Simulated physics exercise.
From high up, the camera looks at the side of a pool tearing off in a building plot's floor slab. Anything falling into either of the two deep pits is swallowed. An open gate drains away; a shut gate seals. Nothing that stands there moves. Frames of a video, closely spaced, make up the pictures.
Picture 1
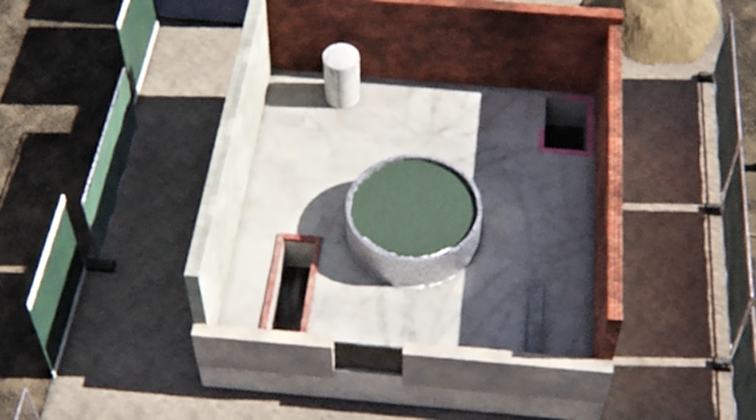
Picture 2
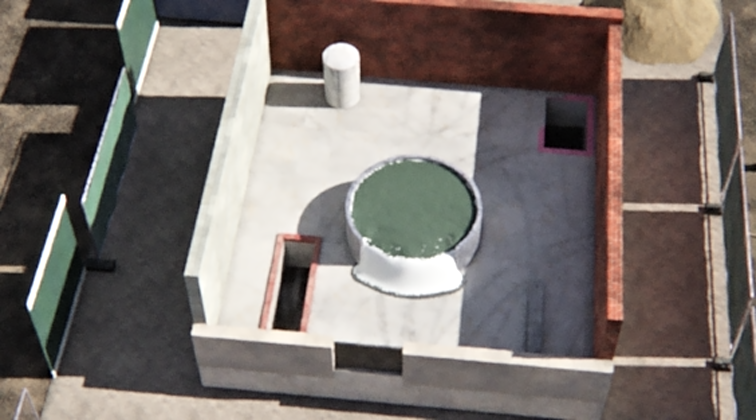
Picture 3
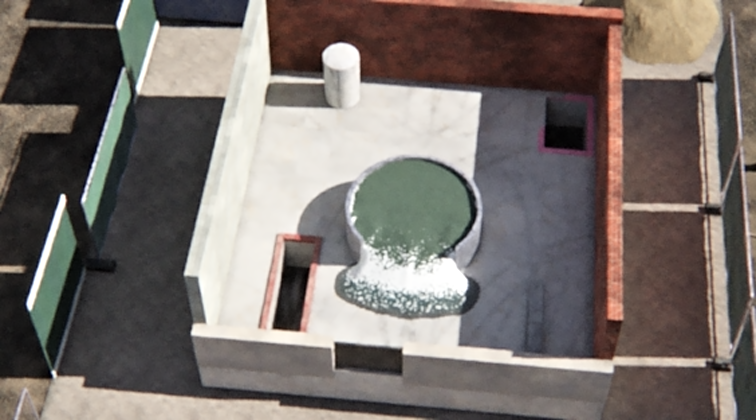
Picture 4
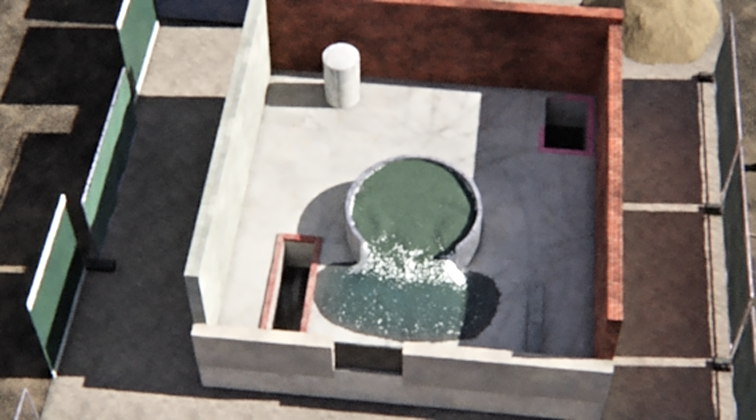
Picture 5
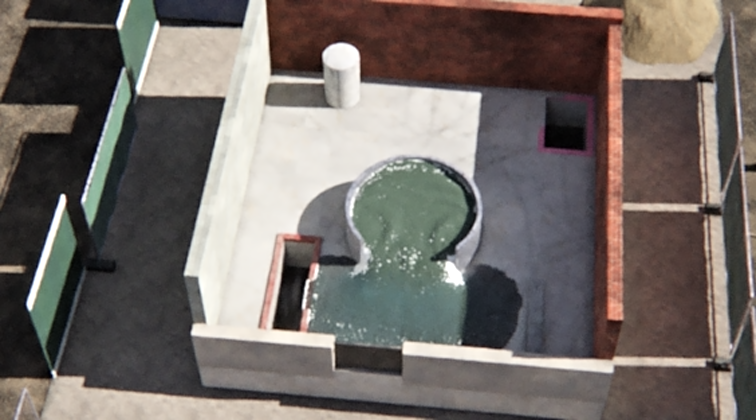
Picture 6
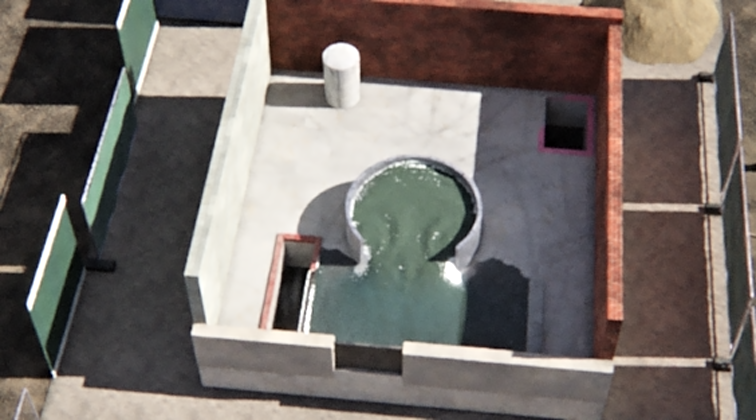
Green water sits still in a round, pale-walled pool on a walled building plot's slab, until the near side of the pool tears open. It pours out through the gap in a white, foaming burst, then spreads across the floor to the low front wall and the brick-edged opening at left.
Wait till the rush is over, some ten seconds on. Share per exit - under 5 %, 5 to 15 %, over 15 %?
Gate: Under 5 %. Pink pit: Over 15 %. Red pit: Over 15 %.
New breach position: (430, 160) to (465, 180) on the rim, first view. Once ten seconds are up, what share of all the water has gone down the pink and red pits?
In percent: Pink 55, red 0.
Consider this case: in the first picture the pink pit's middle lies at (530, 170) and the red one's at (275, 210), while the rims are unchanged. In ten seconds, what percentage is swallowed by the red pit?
Parts in a hundred: Red 12.
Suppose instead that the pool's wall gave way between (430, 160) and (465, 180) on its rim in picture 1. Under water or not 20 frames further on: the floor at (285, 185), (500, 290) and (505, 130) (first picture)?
Result, in sequence: Untouched by the flood; untouched by the flood; inundated.
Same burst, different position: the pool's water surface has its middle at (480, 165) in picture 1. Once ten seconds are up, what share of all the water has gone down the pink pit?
The pink pit gets 10 per cent.
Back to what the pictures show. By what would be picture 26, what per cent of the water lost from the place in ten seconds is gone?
Close to 40 per cent, I'd say.
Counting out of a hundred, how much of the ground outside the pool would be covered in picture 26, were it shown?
By my count, 50 percent.
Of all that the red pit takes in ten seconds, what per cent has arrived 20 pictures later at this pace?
Estimate: Some 65 per cent.
A moment on, water covers 20 % of the floor; the gate 0 %, the pink pit 0 %, the red pit 2 %.
Next, water covers 30 % of the floor; the gate 0 %, the pink pit 0 %, the red pit 8 %.
Then, water covers 50 % of the floor; the gate 0 %, the pink pit 0 %, the red pit 16 %.
Later, water covers 85 % of the floor; the gate 0 %, the pink pit 6 %, the red pit 22 %.
In the end, water covers 95 % of the floor; the gate 0 %, the pink pit 17 %, the red pit 24 %.
